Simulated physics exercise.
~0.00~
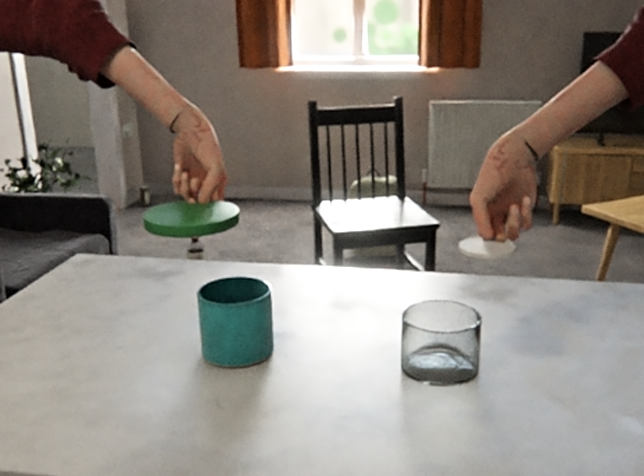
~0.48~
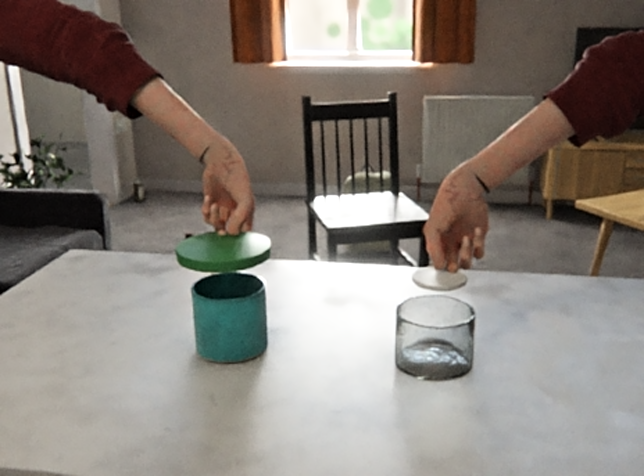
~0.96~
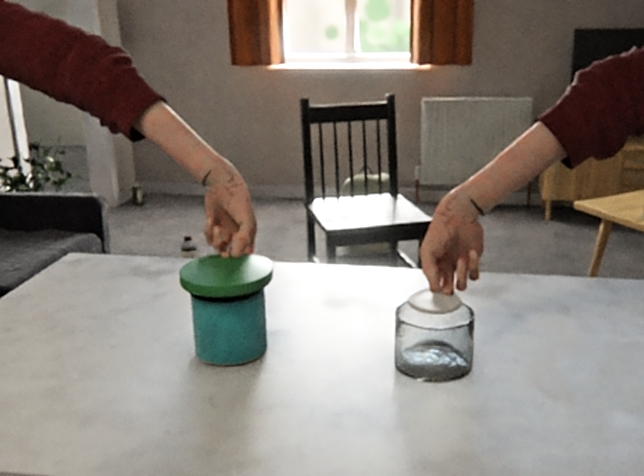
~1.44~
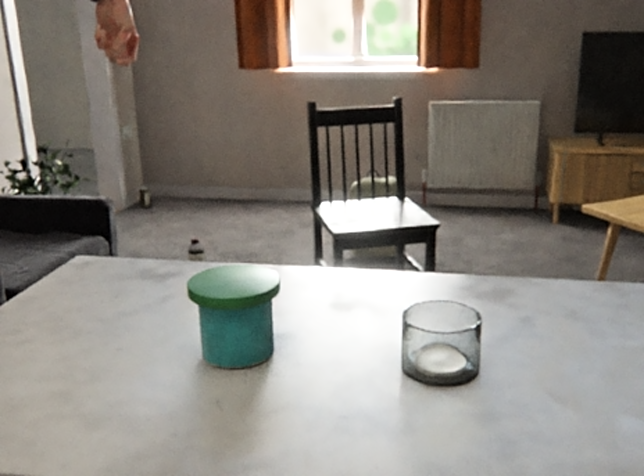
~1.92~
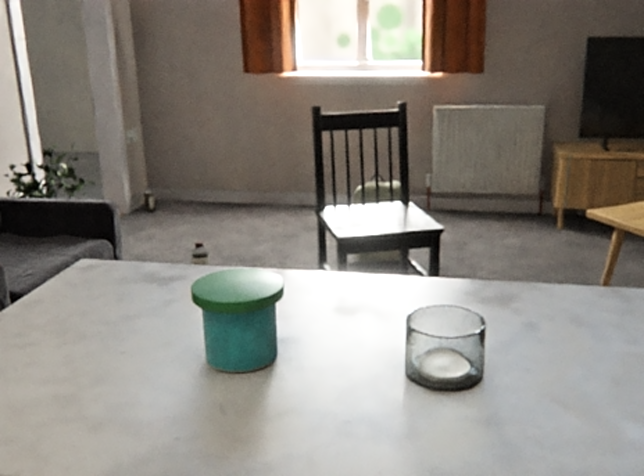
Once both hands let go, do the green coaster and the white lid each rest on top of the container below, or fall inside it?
The green coaster rests on the rim of the mug, while the white lid falls into the glass.
